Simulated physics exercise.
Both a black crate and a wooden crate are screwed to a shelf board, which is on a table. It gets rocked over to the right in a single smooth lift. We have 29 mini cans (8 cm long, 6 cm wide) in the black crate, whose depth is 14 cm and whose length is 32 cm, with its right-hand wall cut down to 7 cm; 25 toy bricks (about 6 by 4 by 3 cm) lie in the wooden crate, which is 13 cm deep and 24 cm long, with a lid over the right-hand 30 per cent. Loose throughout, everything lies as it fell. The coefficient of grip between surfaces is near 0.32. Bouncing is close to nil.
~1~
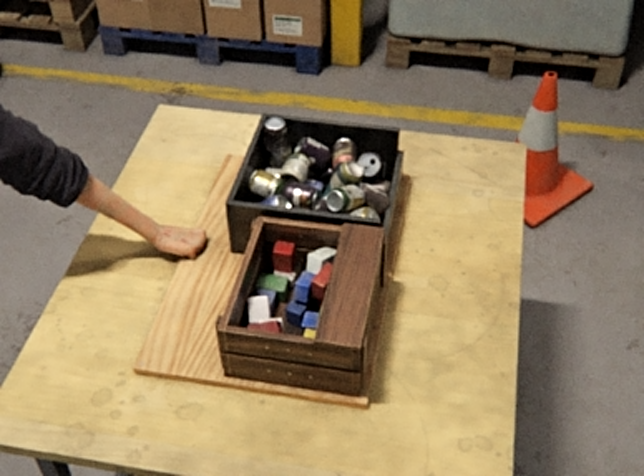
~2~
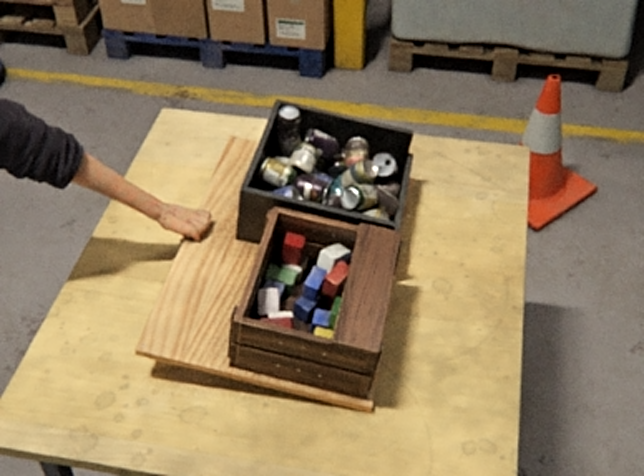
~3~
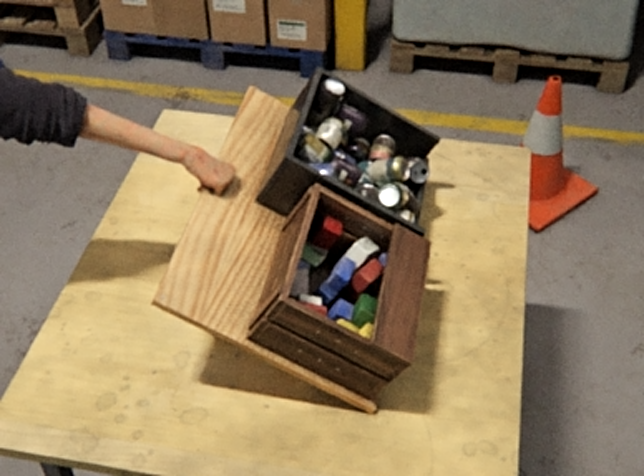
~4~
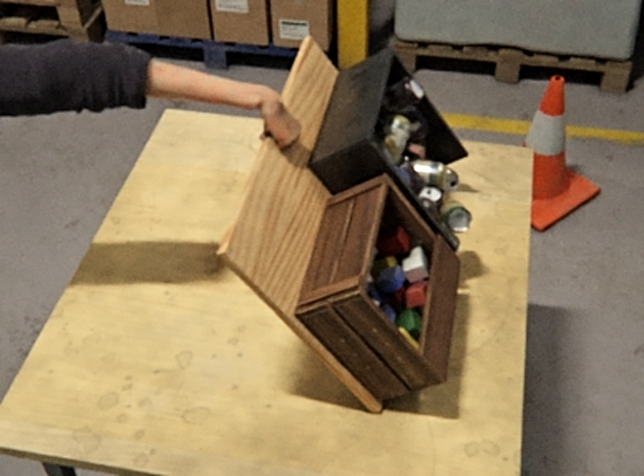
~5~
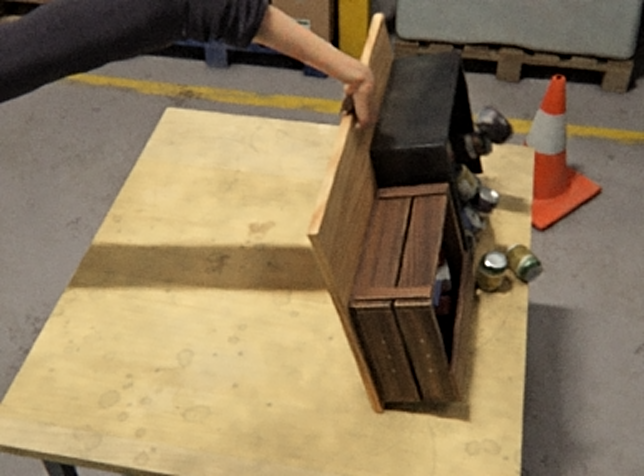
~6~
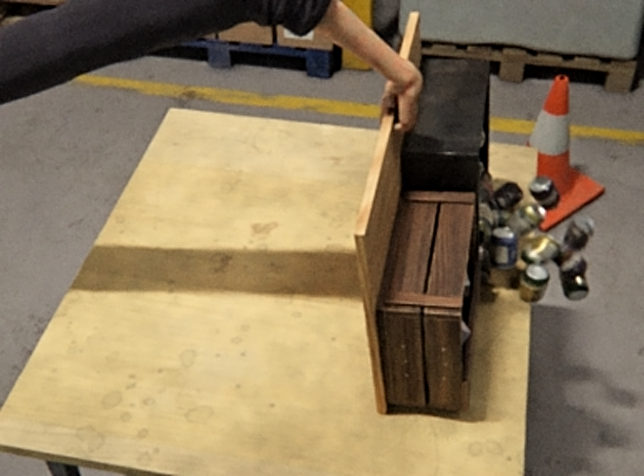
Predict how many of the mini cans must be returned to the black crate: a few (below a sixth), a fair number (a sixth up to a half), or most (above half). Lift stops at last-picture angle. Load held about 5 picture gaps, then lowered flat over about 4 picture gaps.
Most.
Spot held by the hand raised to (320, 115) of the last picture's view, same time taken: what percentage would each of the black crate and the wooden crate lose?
Black crate 50%, wooden crate 0%.
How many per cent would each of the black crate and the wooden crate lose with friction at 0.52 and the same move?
In that case black crate 80, wooden crate 0 per cent.
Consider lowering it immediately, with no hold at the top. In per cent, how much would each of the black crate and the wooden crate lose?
In that case you'd see black crate shed 70 percent of its load and wooden crate shed 0 percent.
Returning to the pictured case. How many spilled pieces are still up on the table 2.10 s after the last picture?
About 8.
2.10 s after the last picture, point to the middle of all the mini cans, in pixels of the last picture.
I'd put it close to (540, 425).
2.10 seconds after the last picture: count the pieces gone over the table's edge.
It comes to near 16.
Then, 0.34 s after the last picture, tilt 84°; black crate 10 in, 19 out and wooden crate 25 in, 0 out.
Then, 0.76 s after the last picture, tilt 84°; black crate 6 in, 23 out and wooden crate 25 in, 0 out.
Then, 1.35 s after the last picture, tilt 10°; black crate 6 in, 23 out and wooden crate 25 in, 0 out.
Outcome (2.10 s after the last picture), black crate 6 in, 23 out and wooden crate 25 in, 0 out. Asked share, 23 of 29, 79 per cent.
